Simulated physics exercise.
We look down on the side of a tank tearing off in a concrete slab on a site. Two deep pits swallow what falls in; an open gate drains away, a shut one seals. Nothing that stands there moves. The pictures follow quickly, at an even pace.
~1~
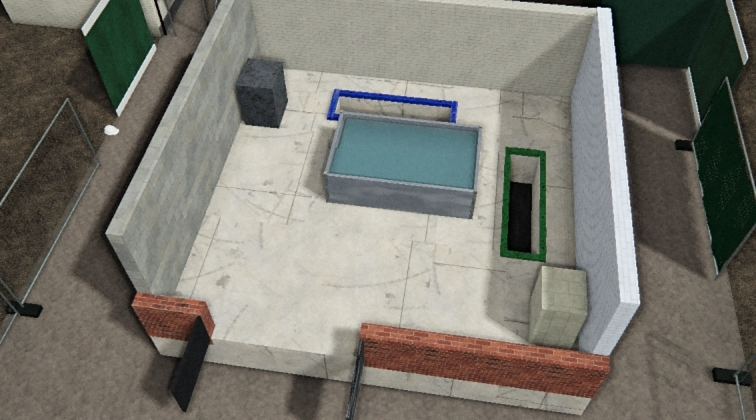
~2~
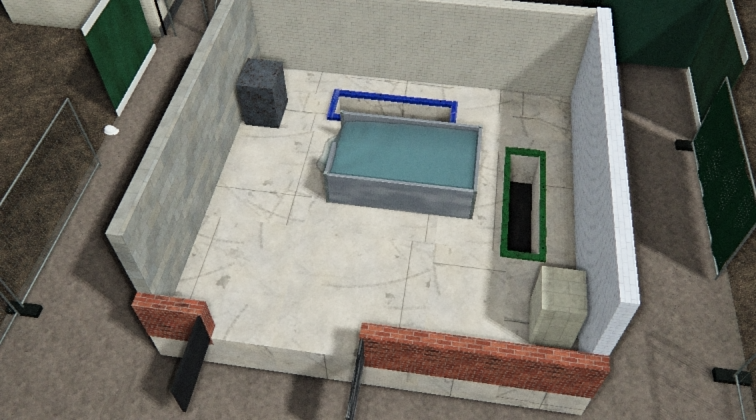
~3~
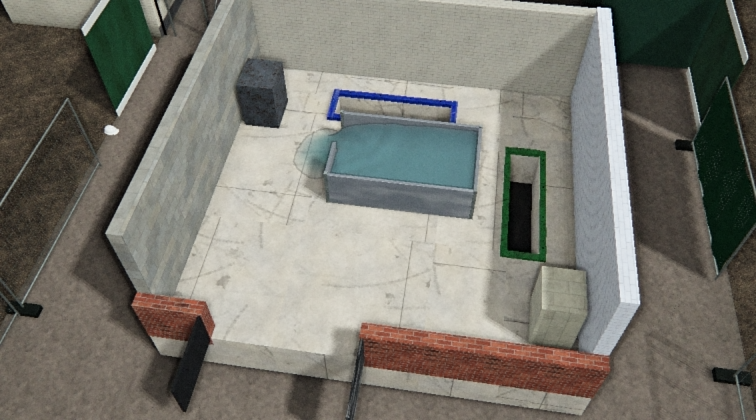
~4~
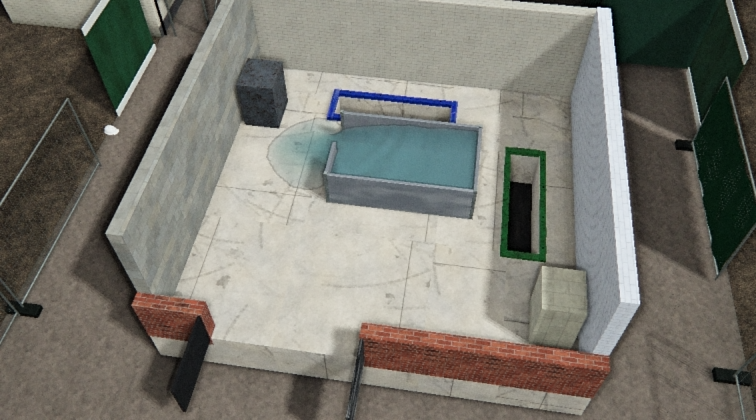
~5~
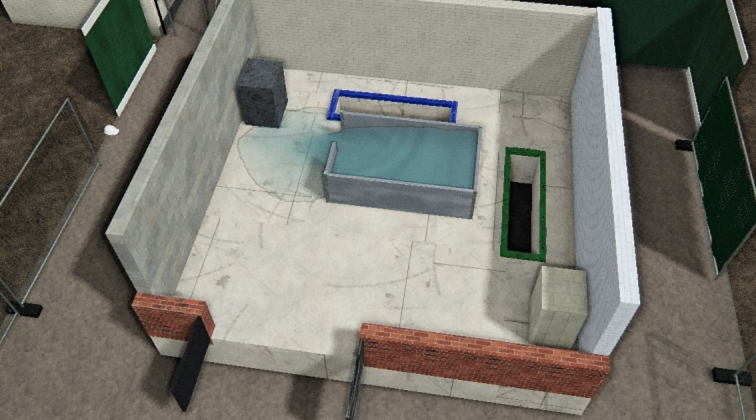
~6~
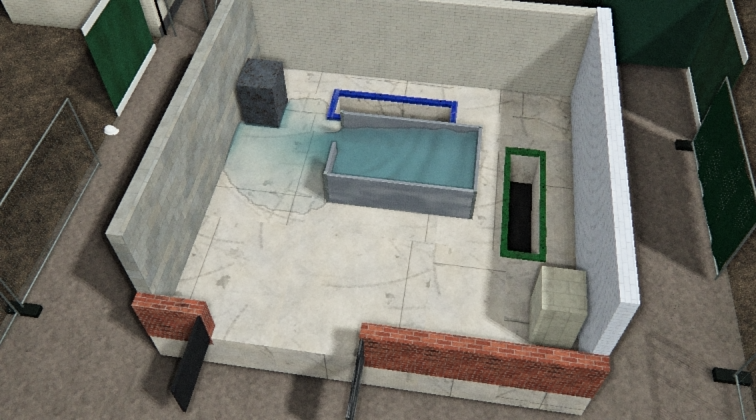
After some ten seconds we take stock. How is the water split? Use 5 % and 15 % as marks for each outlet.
The gate takes over 15 %; the green pit takes under 5 %; the blue pit takes under 5 %.
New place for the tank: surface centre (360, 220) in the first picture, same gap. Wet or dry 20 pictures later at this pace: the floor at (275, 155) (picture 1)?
There: Awash.
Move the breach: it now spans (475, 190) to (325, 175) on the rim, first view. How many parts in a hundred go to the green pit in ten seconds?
Per cent: Green 4.
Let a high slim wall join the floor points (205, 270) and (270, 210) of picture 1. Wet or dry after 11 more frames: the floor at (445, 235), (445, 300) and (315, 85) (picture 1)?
In that order: Clear, clear, wet.
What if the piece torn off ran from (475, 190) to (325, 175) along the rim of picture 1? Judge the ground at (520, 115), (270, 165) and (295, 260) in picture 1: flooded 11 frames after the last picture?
As listed: Clear, not flooded, flooded.
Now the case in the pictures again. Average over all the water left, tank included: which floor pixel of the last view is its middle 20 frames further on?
Around (338, 170).
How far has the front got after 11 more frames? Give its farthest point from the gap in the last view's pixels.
Near (166, 318).
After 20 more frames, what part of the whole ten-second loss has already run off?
Near 5 in a hundred.
A moment on, water covers 20 % of the floor; the gate 0 %, the green pit 0 %, the blue pit 0 %.
Next, water covers 25 % of the floor; the gate 0 %, the green pit 0 %, the blue pit 0 %.
Then, water covers 40 % of the floor; the gate 2 %, the green pit 0 %, the blue pit 0 %.
Later, water covers 60 % of the floor; the gate 12 %, the green pit 0 %, the blue pit 1 %.
In the end, water covers 85 % of the floor; the gate 23 %, the green pit 1 %, the blue pit 2 %.
